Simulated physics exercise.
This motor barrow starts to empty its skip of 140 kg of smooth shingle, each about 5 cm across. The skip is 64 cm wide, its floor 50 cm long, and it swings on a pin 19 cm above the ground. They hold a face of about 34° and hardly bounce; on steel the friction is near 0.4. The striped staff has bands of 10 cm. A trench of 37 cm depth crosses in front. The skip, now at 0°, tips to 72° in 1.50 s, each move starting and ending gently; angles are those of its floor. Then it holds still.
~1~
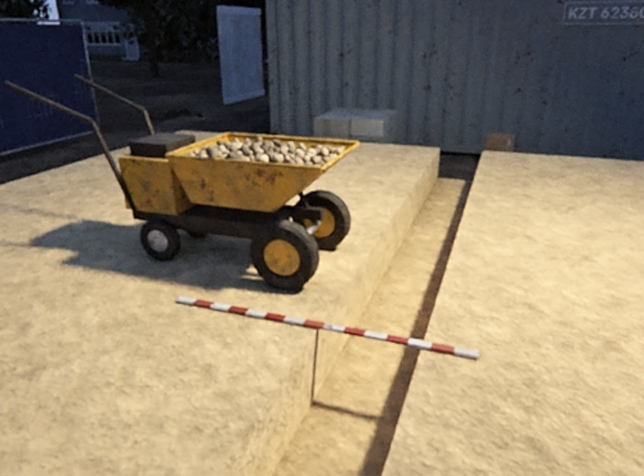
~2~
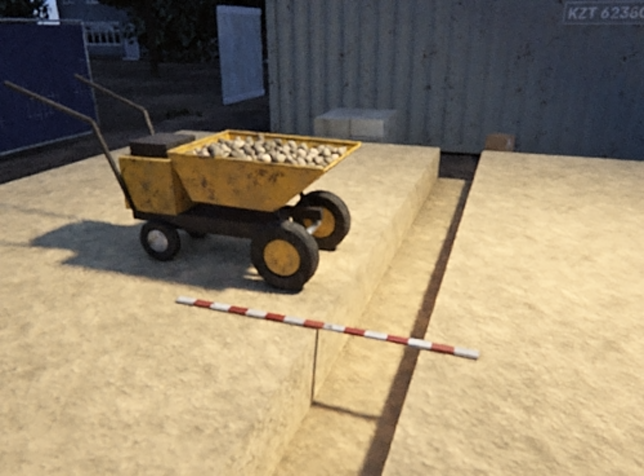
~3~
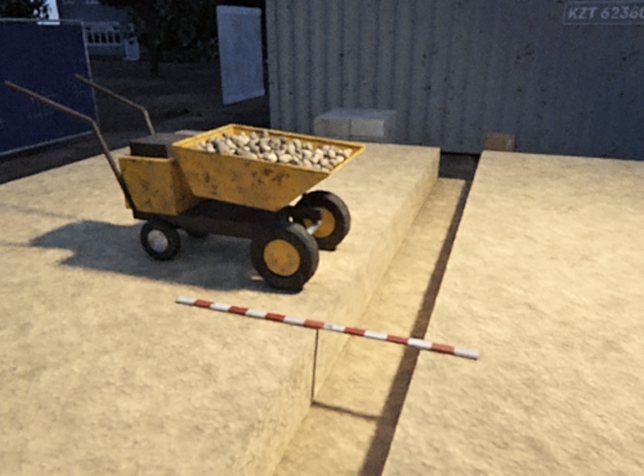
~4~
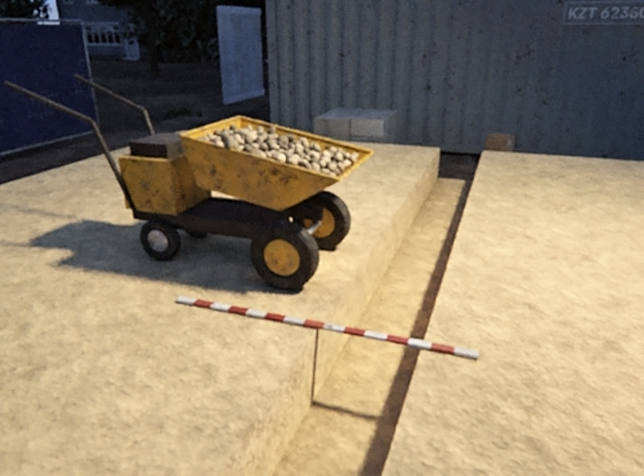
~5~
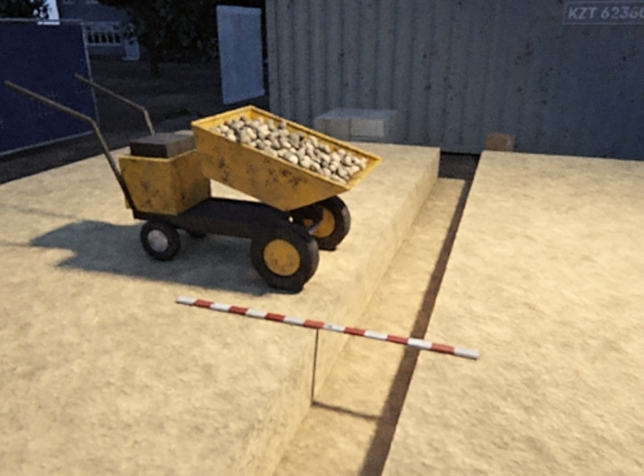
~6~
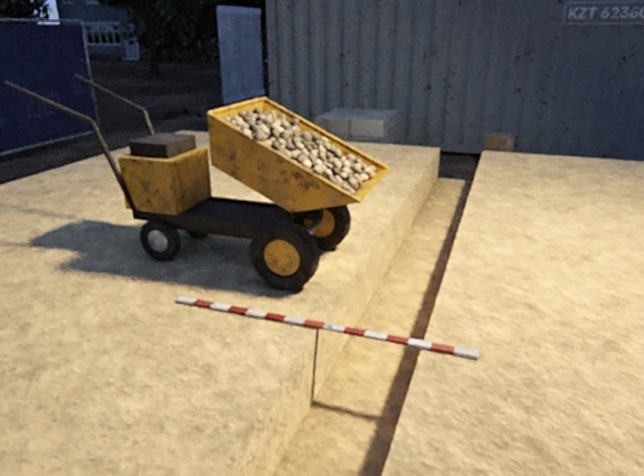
The yellow skip of a parked motor barrow, loaded with smooth stones, tilts forward toward the right.
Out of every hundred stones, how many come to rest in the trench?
Close to 72 in a hundred.
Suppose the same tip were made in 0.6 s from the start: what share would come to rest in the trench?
It would be near 55 per cent.
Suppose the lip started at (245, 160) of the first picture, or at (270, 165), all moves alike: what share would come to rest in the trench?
First some 85, then 100 per cent.
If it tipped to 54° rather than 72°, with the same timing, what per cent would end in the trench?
In that case some 75 per cent.
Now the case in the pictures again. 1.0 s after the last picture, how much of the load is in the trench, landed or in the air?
Some 55 per cent.
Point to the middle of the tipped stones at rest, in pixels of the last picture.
Around (418, 329).
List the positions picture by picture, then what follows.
The first picture shows lip at (322, 169), floor tilted 0°, highest stones at (250, 146).
The second picture shows lip at (324, 170), floor tilted 1°, highest stones at (249, 144).
In the third picture, the skip is at 5°, its lip at (330, 174); the top of the load is at (242, 140).
The fourth picture shows lip at (339, 180), floor tilted 10°, highest stones at (241, 133).
In the fifth picture, the skip is at 17°, its lip at (349, 190); the top of the load is at (245, 124).
In the sixth picture, the skip is at 25°, its lip at (360, 202); the top of the load is at (258, 117).
Then, 0.5 s after the last picture the floor is at 60°, 95 % in the skip, 5 % in the trench; the foremost stones are at (418, 256).
Then, 1.0 s after the last picture the floor is at 72°, 18 % in the skip, 57 % in the trench, 24 % past the trench; the foremost stones are at (551, 299).
Then, 1.4 s after the last picture the floor is at 72°, 1 % in the skip, 71 % in the trench, 28 % past the trench; the foremost stones are at (617, 304).
Then, 3.3 s after the last picture the floor is at 72°, 0 % in the skip, 72 % in the trench, 28 % past the trench; the foremost stones are at (640, 300).
